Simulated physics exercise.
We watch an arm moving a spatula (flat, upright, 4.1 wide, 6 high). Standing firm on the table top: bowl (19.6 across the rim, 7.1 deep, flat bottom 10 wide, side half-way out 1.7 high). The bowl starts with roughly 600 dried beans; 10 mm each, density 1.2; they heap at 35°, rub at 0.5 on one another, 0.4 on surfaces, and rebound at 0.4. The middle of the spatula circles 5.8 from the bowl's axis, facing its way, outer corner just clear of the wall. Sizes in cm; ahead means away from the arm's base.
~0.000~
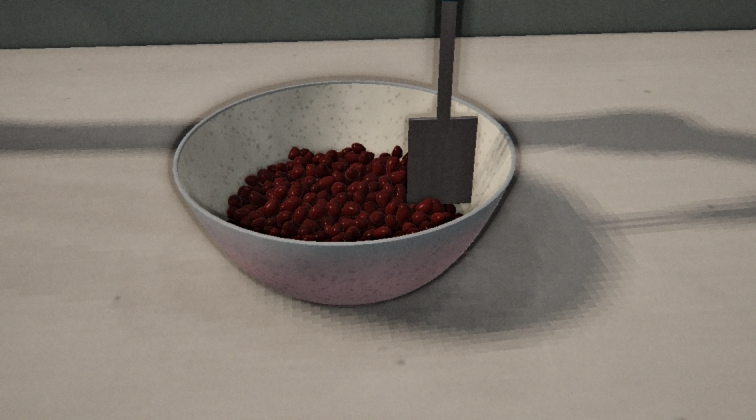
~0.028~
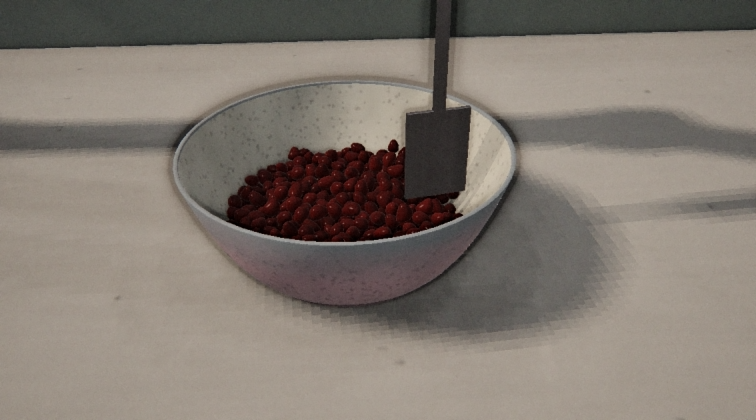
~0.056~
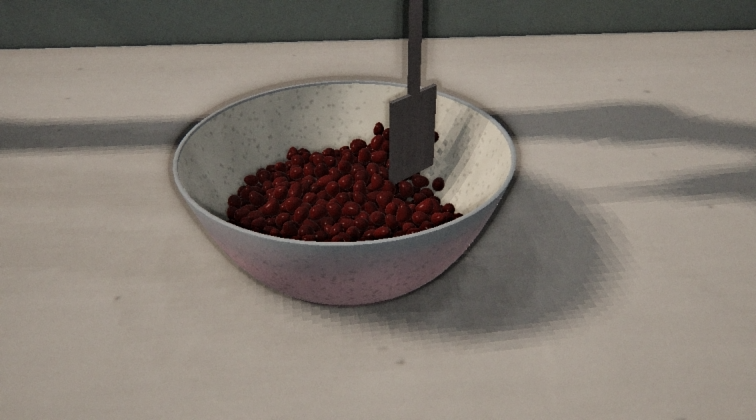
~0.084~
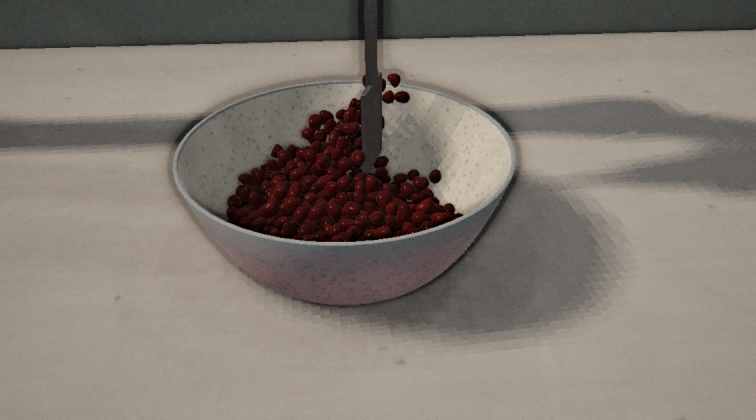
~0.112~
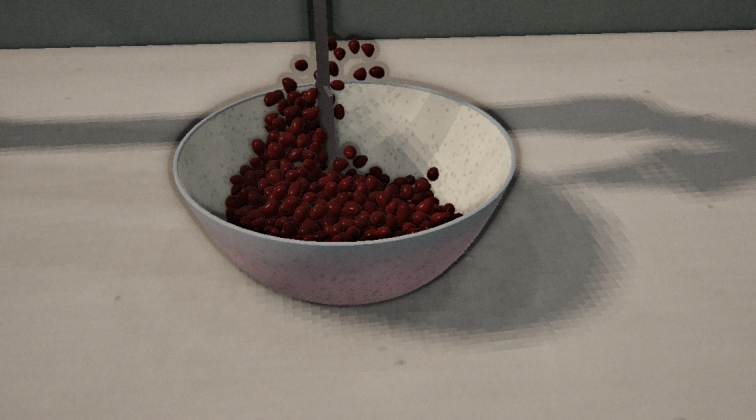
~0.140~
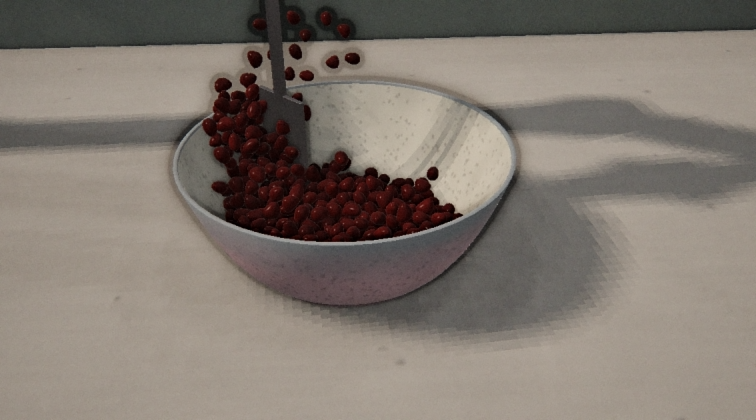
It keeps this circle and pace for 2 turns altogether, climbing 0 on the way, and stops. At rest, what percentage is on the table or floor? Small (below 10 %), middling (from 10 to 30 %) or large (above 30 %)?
A large share, above 30 %, ends on the table or floor.
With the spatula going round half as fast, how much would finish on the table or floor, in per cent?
It would be near 20 per cent.
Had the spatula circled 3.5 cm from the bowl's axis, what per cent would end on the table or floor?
It would be near 25 per cent.
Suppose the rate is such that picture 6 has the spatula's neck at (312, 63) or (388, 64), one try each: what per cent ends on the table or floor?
Some 30 and 15 per cent.
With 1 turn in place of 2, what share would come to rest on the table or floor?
In that case some 25 per cent.
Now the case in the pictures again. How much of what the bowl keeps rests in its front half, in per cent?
Some 45 per cent.
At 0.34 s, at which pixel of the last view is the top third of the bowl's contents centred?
Around (437, 167).
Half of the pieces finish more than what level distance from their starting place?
Roughly 8 cm.
After 0.34 s, 359° round, highest piece 12 above the table; 485 in the bowl, 38 on the table or floor, 76 in flight or on the tool.
After 0.54 s, 225° round, highest piece 12 above the table; 405 in the bowl, 145 on the table or floor, 49 in flight or on the tool.
After 0.85 s, 0° round, highest piece 5 above the table; 363 in the bowl, 236 on the table or floor.
After 1.55 s, 0° round, highest piece 5 above the table; 363 in the bowl, 236 on the table or floor.
In the end, 363 in the bowl, 236 on the table or floor. That is 39 % on the table or floor.
